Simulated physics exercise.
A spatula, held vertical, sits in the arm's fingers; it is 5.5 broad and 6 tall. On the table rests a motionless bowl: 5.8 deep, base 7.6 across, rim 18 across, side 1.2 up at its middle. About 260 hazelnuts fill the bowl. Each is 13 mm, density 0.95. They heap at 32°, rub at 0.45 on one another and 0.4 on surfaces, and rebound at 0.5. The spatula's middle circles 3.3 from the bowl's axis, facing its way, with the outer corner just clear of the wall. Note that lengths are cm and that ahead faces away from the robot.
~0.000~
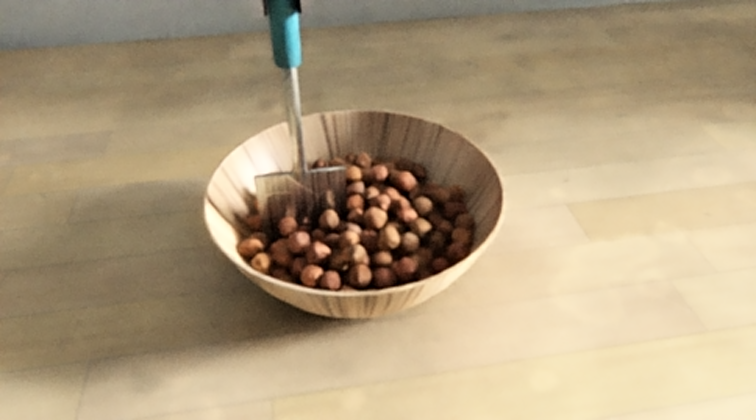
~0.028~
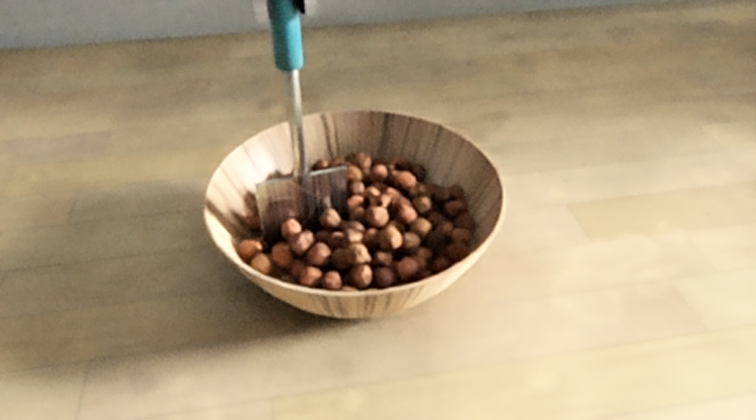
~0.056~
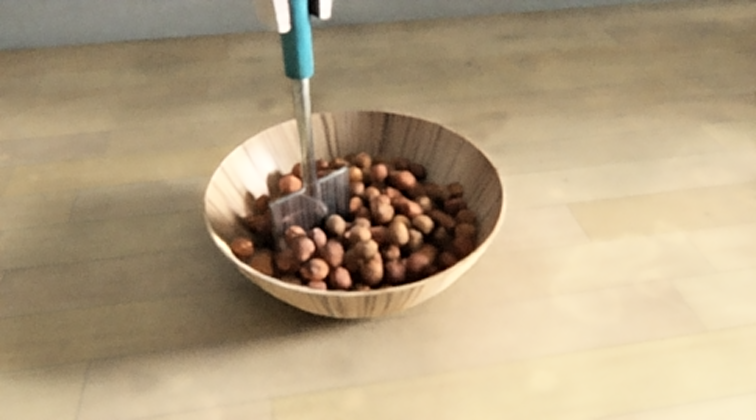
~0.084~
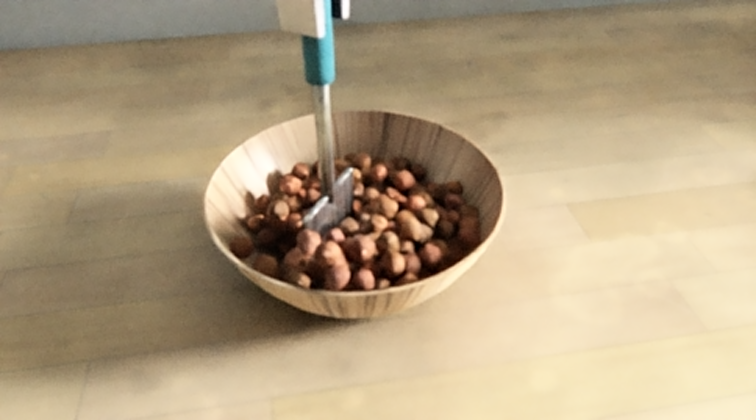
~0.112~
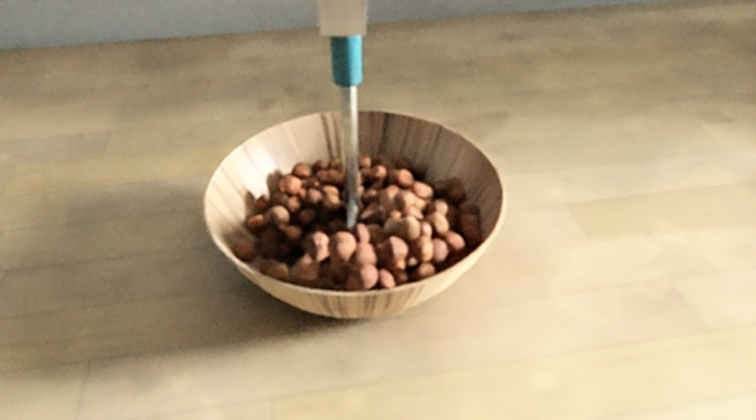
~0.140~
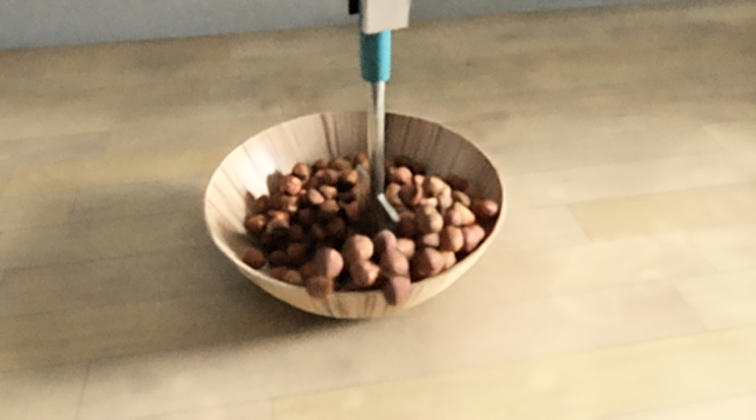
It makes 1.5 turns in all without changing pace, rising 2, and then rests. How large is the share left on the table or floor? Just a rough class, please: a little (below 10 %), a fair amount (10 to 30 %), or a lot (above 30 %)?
A lot.
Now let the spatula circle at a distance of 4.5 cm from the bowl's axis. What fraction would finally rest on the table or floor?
Near 30 percent.
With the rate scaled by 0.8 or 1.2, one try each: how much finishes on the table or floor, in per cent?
25 % and 40 %.
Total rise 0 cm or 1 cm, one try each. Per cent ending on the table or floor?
Near 45 in a hundred, then near 40 in a hundred.
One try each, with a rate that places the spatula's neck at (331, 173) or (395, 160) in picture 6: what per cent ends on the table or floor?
Near 15 per cent for the first, near 45 per cent for the second.
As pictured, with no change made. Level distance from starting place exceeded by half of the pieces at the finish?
I'd estimate close to 9 cm.
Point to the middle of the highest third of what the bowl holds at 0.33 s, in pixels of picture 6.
About (317, 138).
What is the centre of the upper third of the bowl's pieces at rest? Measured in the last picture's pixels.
Estimated centre: (354, 230).
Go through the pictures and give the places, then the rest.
The first picture shows the spatula neck at (298, 151), 0° round; upper third of the load around (361, 218), from x 250 to 465, top at y 160; 263 in the bowl.
The second picture shows the spatula neck at (299, 154), 9° round; upper third of the load around (362, 219), from x 250 to 465, top at y 160.
The third picture shows the spatula neck at (308, 164), 31° round; upper third of the load around (361, 227), from x 245 to 465, top at y 160.
The fourth picture shows the spatula neck at (327, 171), 55° round; upper third of the load around (371, 234), from x 245 to 470, top at y 160.
The fifth picture shows the spatula neck at (351, 173), 79° round; upper third of the load around (395, 235), from x 245 to 470, top at y 160; 261 in the bowl, 2 in flight or on the tool.
The sixth picture shows the spatula neck at (376, 169), 104° round; upper third of the load around (419, 225), from x 255 to 485, top at y 160; 258 in the bowl, 5 in flight or on the tool.
After 0.33 s, 271° round, highest piece 10 above the table; 213 in the bowl, 27 on the table or floor, 23 in flight or on the tool.
After 0.53 s, 79° round, highest piece 9 above the table; 179 in the bowl, 75 on the table or floor, 9 in flight or on the tool.
After 0.82 s, 180° round, highest piece 5 above the table; 165 in the bowl, 98 on the table or floor.
After 1.52 s, 180° round, highest piece 5 above the table; 165 in the bowl, 98 on the table or floor.
In the end, 165 in the bowl, 98 on the table or floor. That is 37 % on the table or floor.
